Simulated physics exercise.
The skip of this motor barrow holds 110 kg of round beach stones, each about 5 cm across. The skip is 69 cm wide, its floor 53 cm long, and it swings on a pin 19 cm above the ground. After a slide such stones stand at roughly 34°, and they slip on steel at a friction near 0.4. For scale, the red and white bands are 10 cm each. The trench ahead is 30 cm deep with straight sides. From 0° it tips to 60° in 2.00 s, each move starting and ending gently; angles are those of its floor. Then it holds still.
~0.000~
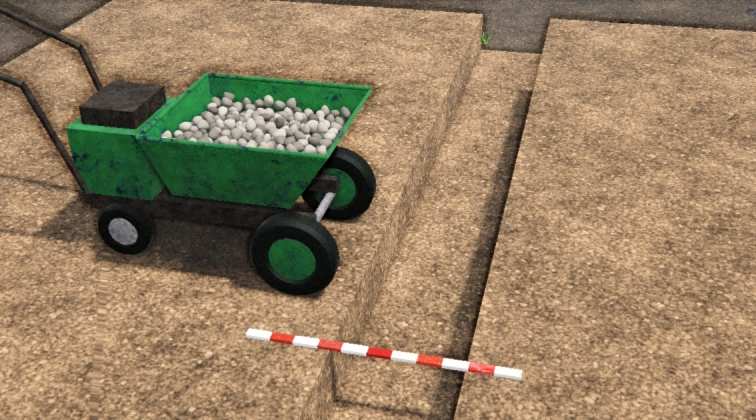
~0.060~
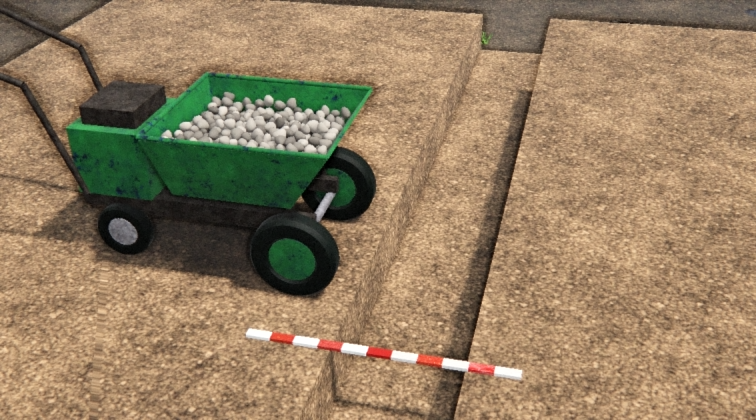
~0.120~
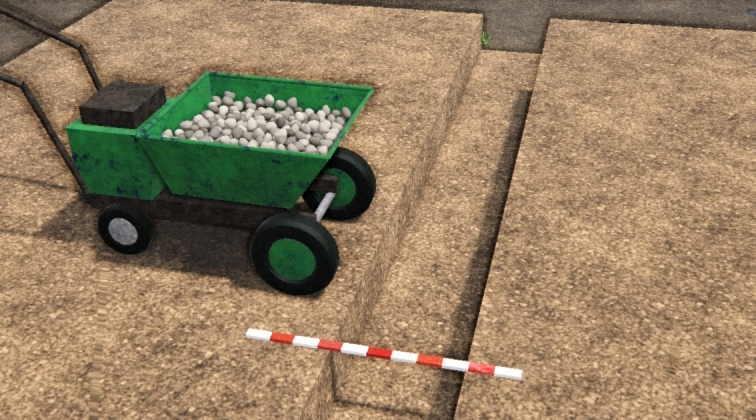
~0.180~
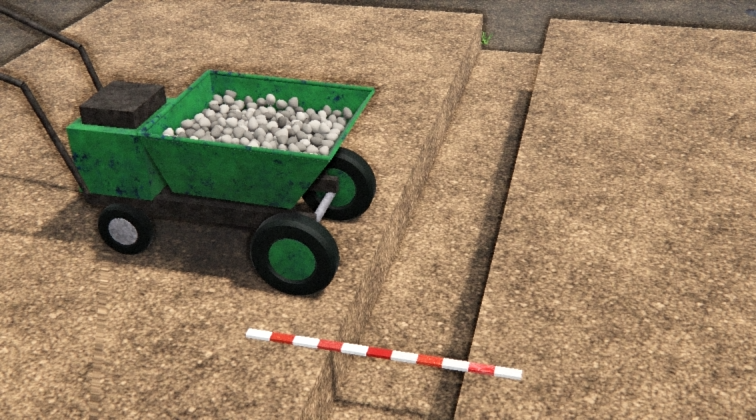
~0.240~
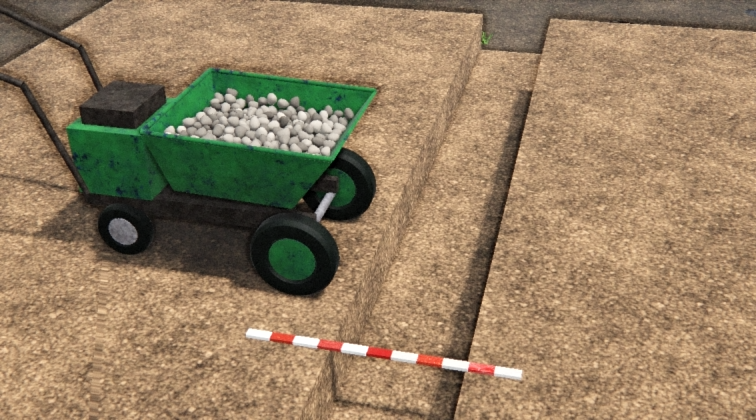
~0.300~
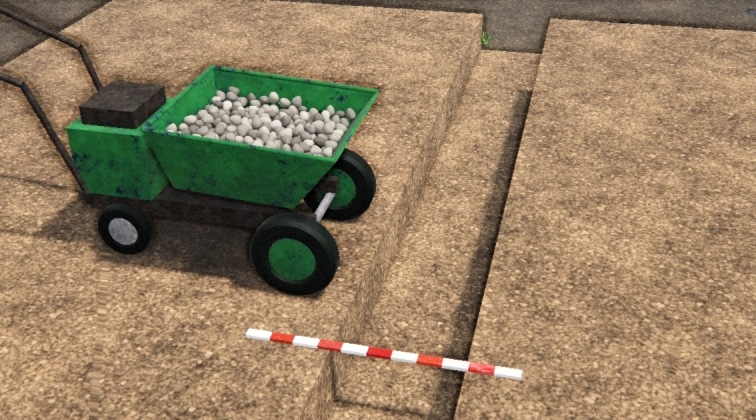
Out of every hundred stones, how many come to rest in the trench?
About 68 per cent.
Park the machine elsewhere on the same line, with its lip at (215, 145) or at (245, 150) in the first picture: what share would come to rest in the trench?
First some 45, then 75 per cent.
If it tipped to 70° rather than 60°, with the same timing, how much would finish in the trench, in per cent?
It would be near 90 per cent.
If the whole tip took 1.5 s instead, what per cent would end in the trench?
It would be near 65 per cent.
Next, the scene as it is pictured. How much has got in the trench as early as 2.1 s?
Some 25 per cent.
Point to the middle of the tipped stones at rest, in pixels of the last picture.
Their middle is at about (452, 314).
After 1.5 s the floor is at 51°; 100 % in the skip; the foremost stones are at (404, 202).
After 2.1 s the floor is at 60°; 72 % in the skip, 25 % in the trench, 3 % past the trench; the foremost stones are at (522, 276).
After 2.5 s the floor is at 60°; 52 % in the skip, 41 % in the trench, 7 % past the trench; the foremost stones are at (589, 293).
After 4.4 s the floor is at 60°; 26 % in the skip, 68 % in the trench, 6 % past the trench; the foremost stones are at (627, 297).
